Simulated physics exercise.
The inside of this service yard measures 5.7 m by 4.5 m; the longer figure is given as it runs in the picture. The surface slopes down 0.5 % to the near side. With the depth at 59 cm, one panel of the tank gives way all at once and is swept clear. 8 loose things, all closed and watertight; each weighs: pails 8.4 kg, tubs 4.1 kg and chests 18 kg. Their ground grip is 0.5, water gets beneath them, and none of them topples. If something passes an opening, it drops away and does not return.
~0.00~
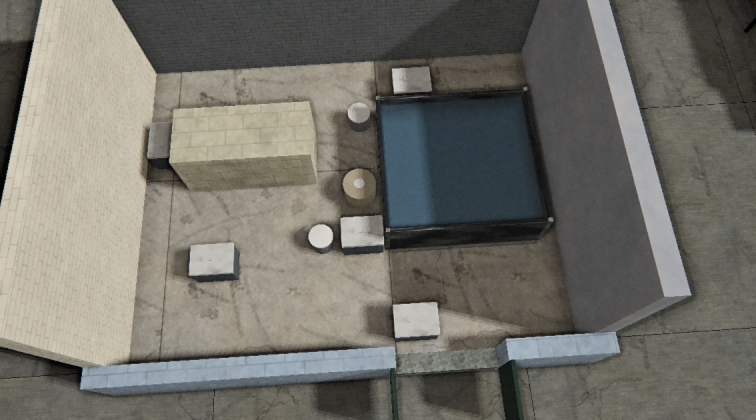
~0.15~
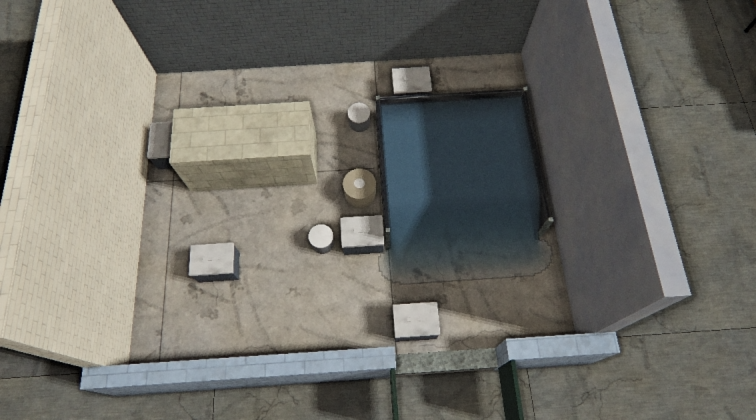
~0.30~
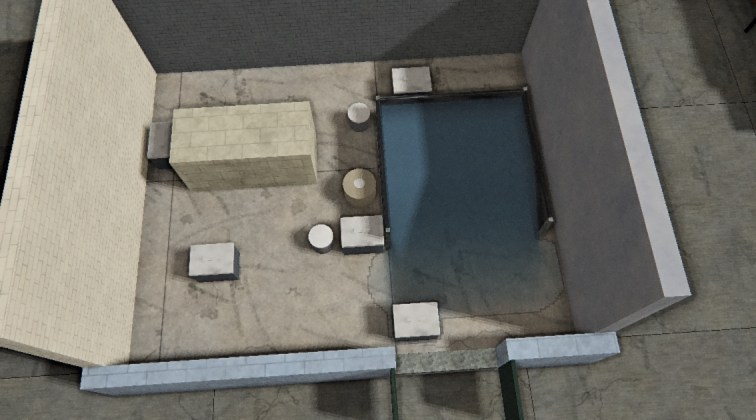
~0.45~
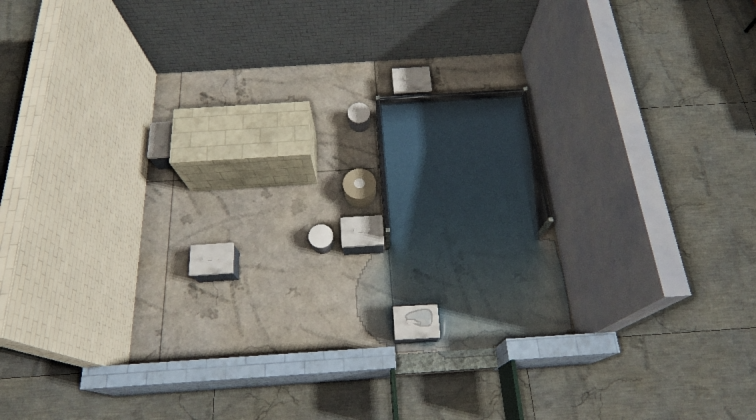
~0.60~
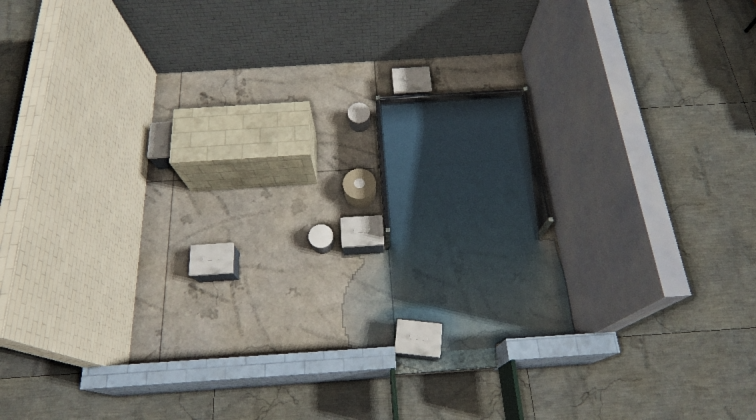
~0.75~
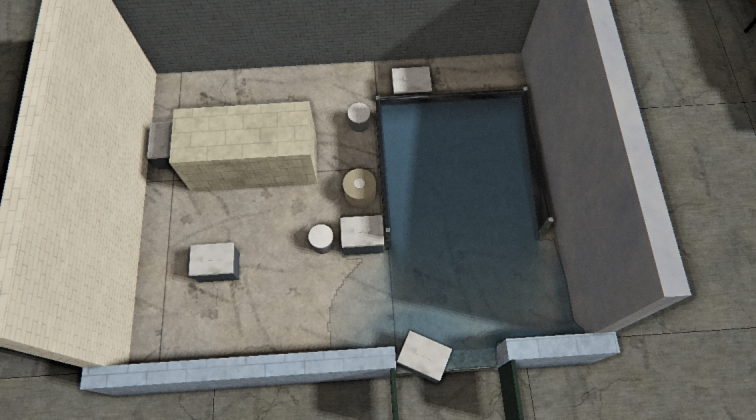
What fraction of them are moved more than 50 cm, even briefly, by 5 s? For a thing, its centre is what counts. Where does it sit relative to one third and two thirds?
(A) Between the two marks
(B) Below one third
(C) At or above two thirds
B.
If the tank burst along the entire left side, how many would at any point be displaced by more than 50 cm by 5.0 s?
Then the count would be 6.
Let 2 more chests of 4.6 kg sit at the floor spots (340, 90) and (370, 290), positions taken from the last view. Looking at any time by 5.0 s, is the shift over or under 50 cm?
In the order asked they come out inside the limit, beyond the limit.
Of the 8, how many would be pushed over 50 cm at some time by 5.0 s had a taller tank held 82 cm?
That would give 3.
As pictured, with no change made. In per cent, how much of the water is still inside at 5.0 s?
Around 56 % of the water.
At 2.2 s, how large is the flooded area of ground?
I'd estimate close to 11.5 m2.
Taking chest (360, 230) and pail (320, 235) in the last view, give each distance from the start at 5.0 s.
The first ends 0 centimetres from its start and the second 0 centimetres.
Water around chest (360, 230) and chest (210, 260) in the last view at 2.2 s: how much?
Around 0 cm and 1 cm.
After 1.1 s 1 of 8 are over 50 cm from their spots; 0 afloat.
After 2.2 s 1 of 8 are over 50 cm from their spots; 0 afloat.
After 3.5 s 1 of 8 are over 50 cm from their spots; 0 afloat.
After 5.0 s 1 of 8 are over 50 cm from their spots, and 1 have been at some point; 0 afloat.
